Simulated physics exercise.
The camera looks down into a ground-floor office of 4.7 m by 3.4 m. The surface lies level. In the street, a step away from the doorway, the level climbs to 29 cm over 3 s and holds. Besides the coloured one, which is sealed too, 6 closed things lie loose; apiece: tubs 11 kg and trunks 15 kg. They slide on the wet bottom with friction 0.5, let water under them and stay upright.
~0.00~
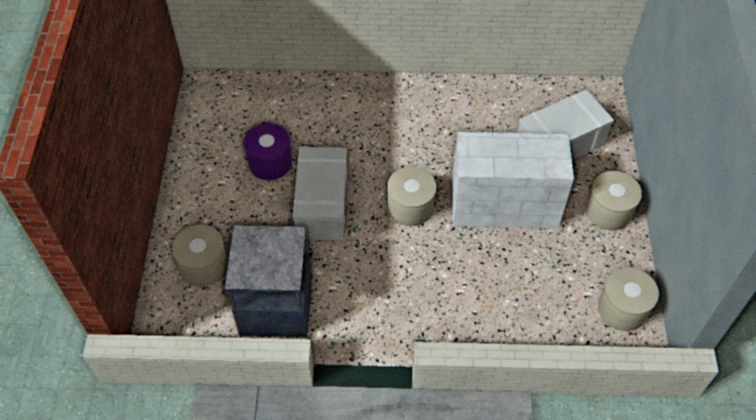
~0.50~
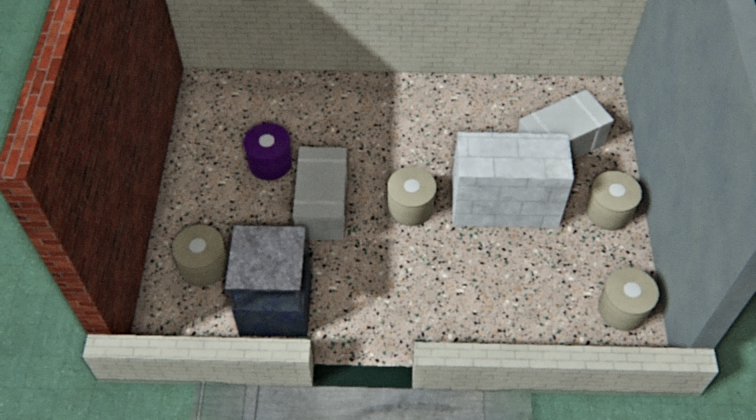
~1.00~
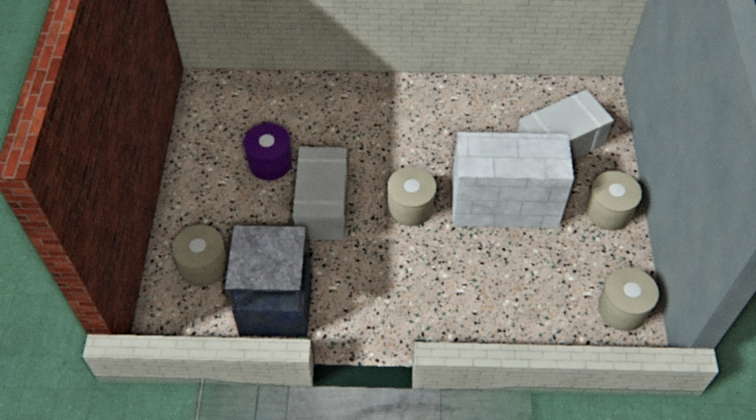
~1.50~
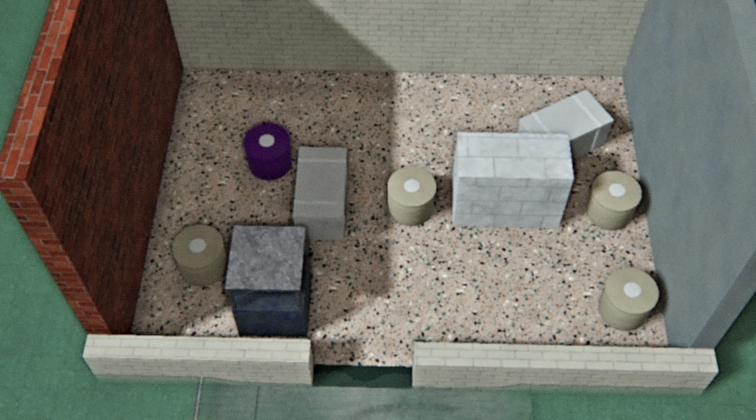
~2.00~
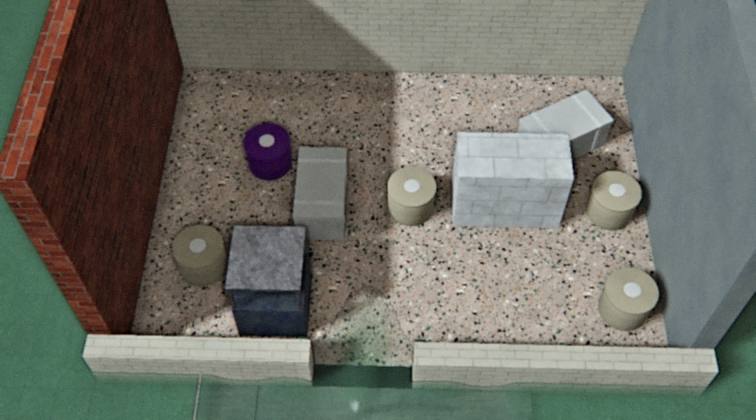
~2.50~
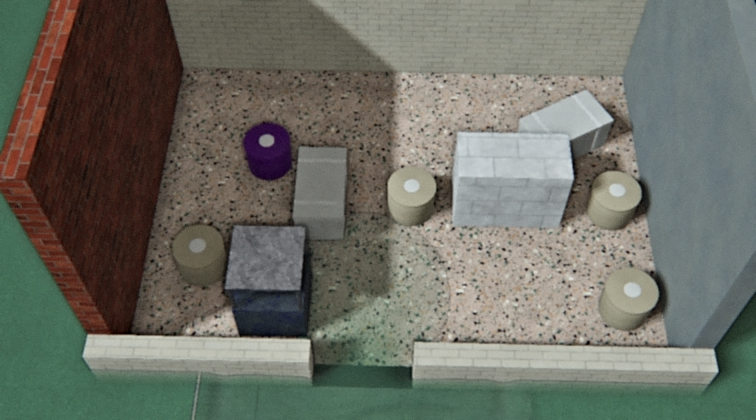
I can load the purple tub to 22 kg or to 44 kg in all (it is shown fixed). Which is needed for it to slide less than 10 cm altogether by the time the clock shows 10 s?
I expect that the lower weight is enough.
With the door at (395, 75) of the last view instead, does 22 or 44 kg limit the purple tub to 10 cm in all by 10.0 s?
In that case the smaller load will do.
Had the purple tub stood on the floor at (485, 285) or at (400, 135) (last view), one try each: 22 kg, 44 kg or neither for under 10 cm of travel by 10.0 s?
In turn: Either load holds; only the larger holds.
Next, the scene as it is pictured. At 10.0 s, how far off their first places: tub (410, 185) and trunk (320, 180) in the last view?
In that order: 200 cm, 140 cm.
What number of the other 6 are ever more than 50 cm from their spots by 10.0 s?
5 of them.
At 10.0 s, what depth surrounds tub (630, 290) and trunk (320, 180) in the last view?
Roughly 13 and 8 cm.
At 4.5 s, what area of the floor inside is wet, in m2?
About 10.0 m2.
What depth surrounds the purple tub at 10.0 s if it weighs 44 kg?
Roughly 8 cm.
After 3.5 s the purple tub would be 0 cm from its start with 22 kg and 0 cm from its start with 44 kg; 1 cm of water round it then.
After 4.5 s the purple tub would be 0 cm from its start with 22 kg and 0 cm from its start with 44 kg; 4 cm of water round it then.
After 7.0 s the purple tub would be 0 cm from its start with 22 kg and 0 cm from its start with 44 kg; 6 cm of water round it then.
After 10.0 s the purple tub would be 1 cm from its start with 22 kg and 0 cm from its start with 44 kg; 8 cm of water round it then.
